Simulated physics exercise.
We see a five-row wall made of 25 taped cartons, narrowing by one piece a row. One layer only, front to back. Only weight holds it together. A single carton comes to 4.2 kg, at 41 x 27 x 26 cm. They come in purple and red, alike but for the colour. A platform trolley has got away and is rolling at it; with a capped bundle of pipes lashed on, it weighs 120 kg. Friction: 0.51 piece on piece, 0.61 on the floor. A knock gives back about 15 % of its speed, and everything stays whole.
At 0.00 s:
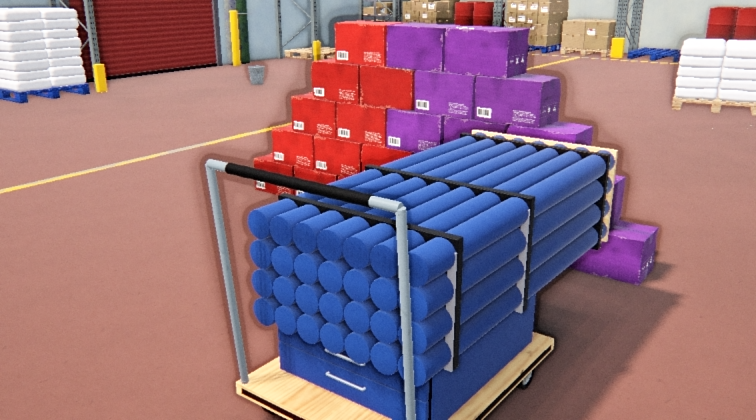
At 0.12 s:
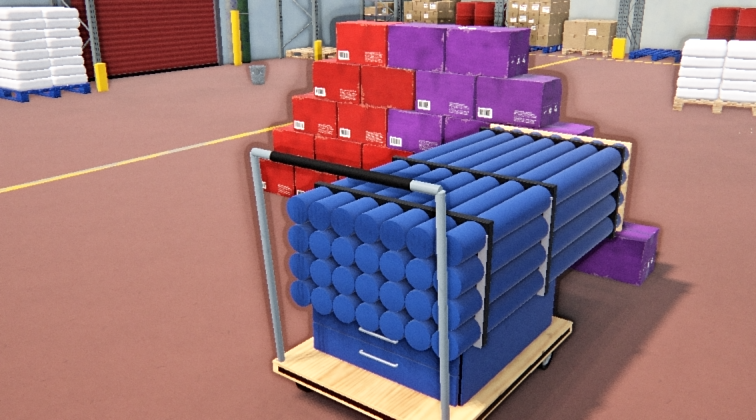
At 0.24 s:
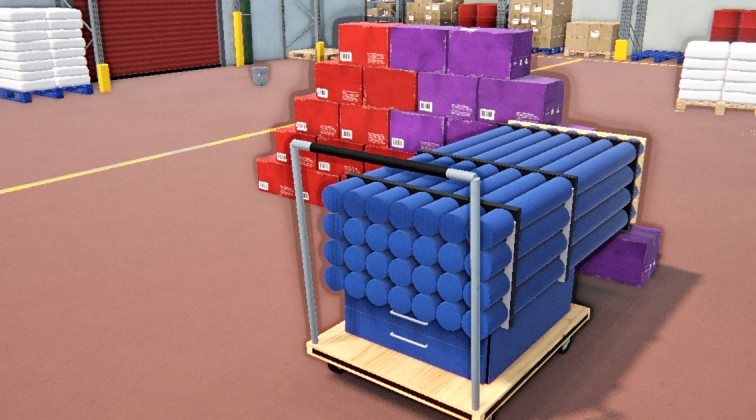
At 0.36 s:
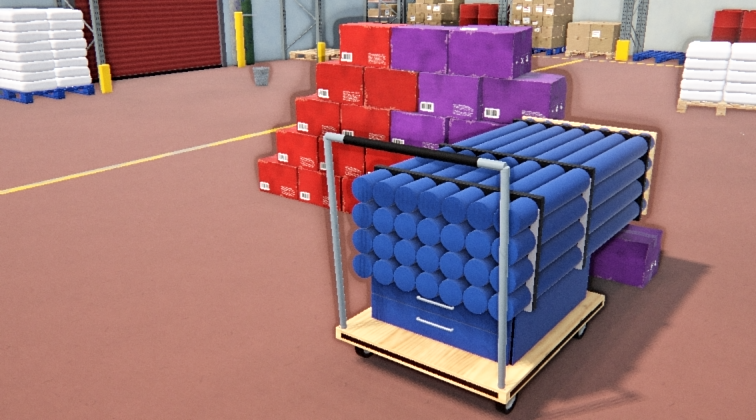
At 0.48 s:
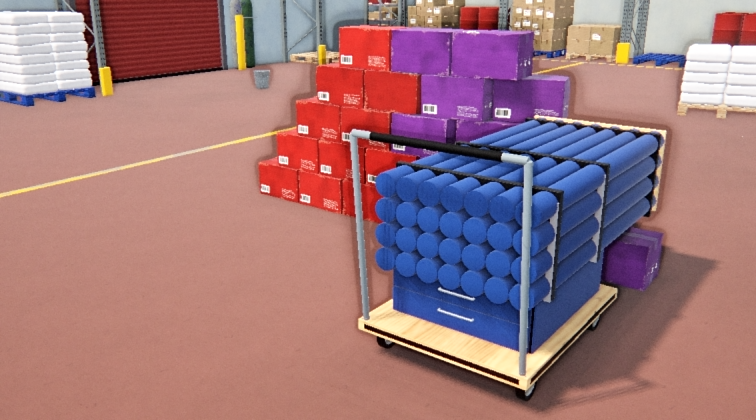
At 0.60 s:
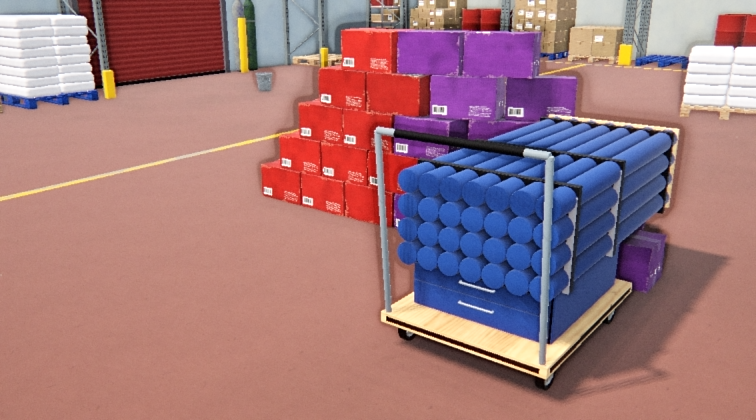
At first, a platform trolley loaded with a bundle of blue pipes rolls away from the viewer, drifting right, toward a stepped wall of red and purple cartons. The front of the load then pushes in among the purple cartons on the right, nudging several slightly out of line, with none down.
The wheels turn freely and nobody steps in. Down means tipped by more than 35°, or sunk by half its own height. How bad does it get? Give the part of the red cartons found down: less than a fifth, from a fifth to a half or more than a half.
The part is less than a fifth.
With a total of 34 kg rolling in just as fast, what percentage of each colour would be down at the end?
In that case red 0, purple 60 per cent.
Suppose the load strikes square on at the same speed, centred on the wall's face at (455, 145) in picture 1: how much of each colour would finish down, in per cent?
In that case red 50, purple 80 per cent.
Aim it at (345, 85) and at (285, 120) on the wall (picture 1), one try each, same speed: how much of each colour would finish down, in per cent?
Red 60 then 70, purple 30 then 10 per cent.
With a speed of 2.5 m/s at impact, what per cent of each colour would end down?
In that case red 0, purple 60 per cent.
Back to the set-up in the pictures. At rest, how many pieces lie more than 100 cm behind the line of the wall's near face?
About 4.
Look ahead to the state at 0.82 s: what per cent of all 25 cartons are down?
By then 10 per cent.
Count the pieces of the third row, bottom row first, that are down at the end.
2 of them.
After 0.82 s, load 54 cm past the wall's line, still rolling; none of the 11 red cartons down (2 of 25 in all colours); top red carton unmoved; top purple carton leaning 13°.
After 1.18 s, load 85 cm past the wall's line, still rolling; none of the 11 red cartons down (9 of 25 in all colours); top red carton unmoved; top purple carton leaning 51°, 14 cm lower.
After 1.68 s, load 1.14 m past the wall's line, still rolling; none of the 11 red cartons down (9 of 25 in all colours); top red carton unmoved; top purple carton on its side.
At rest (3.1 s), load 1.22 m past the wall's line, stopped; none of the 11 red cartons down (9 of 25 in all colours); top red carton unmoved; top purple carton 1.04 m lower. That is 0 per cent. As the last picture would show them, middles, top red carton near (378, 50), top purple carton near (303, 161).
